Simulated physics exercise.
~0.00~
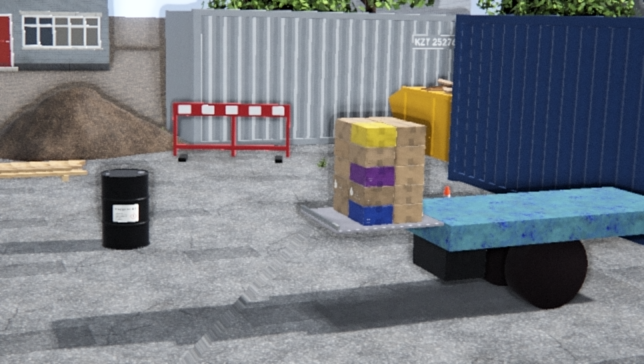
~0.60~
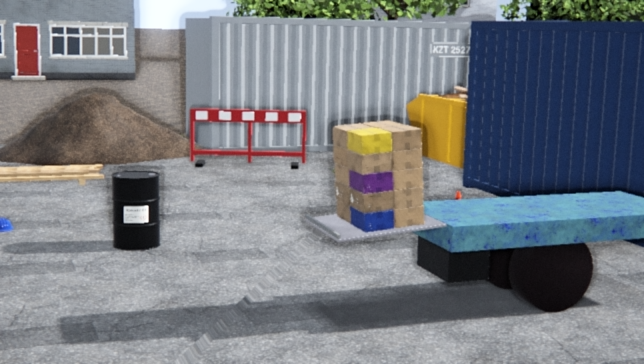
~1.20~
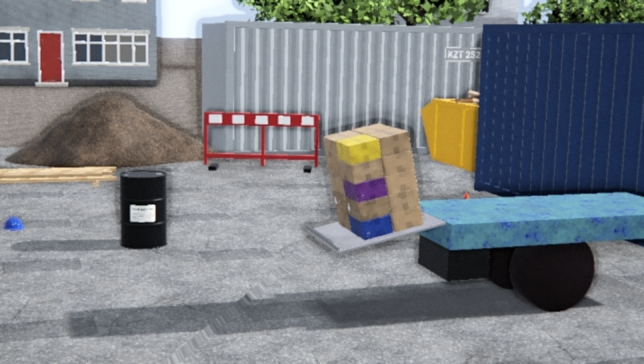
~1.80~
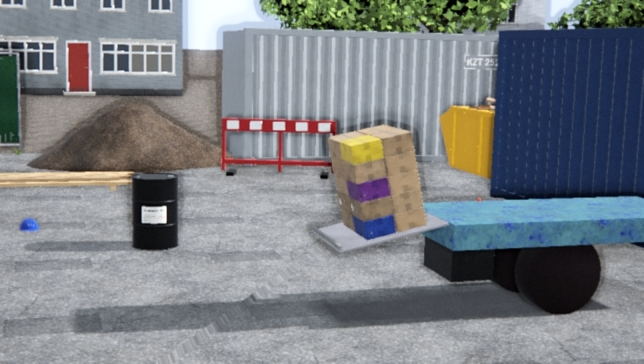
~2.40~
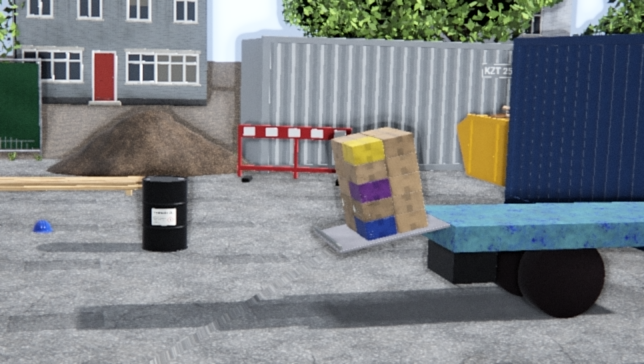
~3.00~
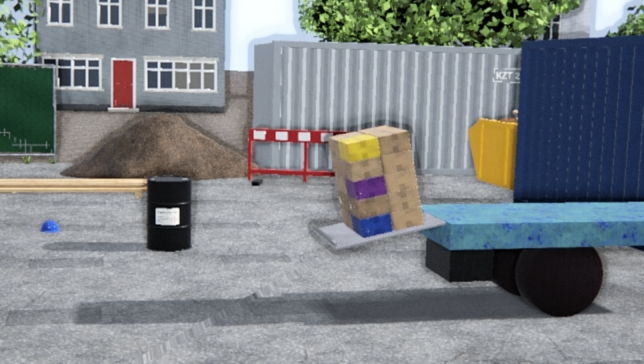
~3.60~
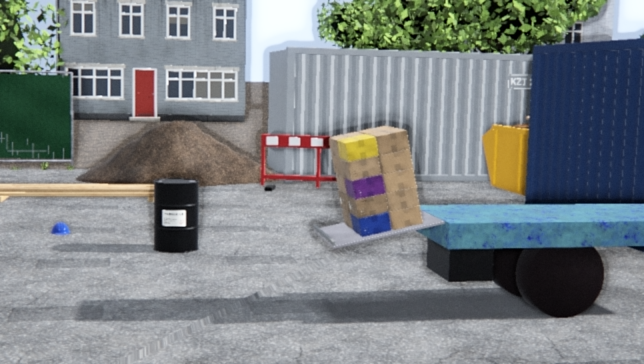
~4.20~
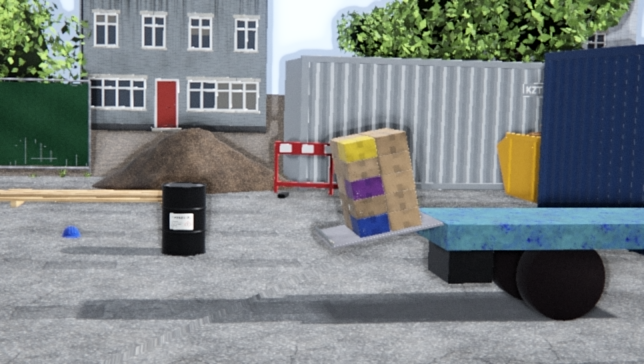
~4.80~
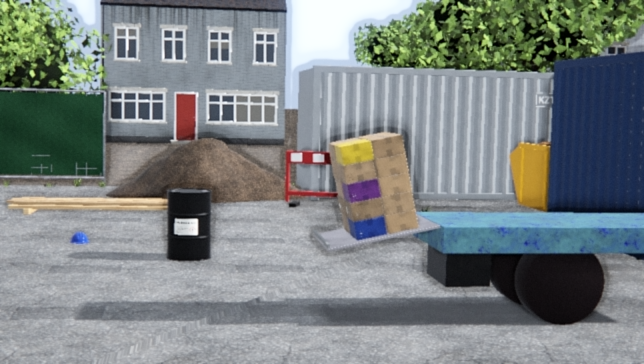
The flap at the back of a blue flat-bed tipped gently downward to the left, carrying a stack of brown parcels with yellow, purple and blue ones among them, then held still, and the leaning stack stayed together on top without any falling.
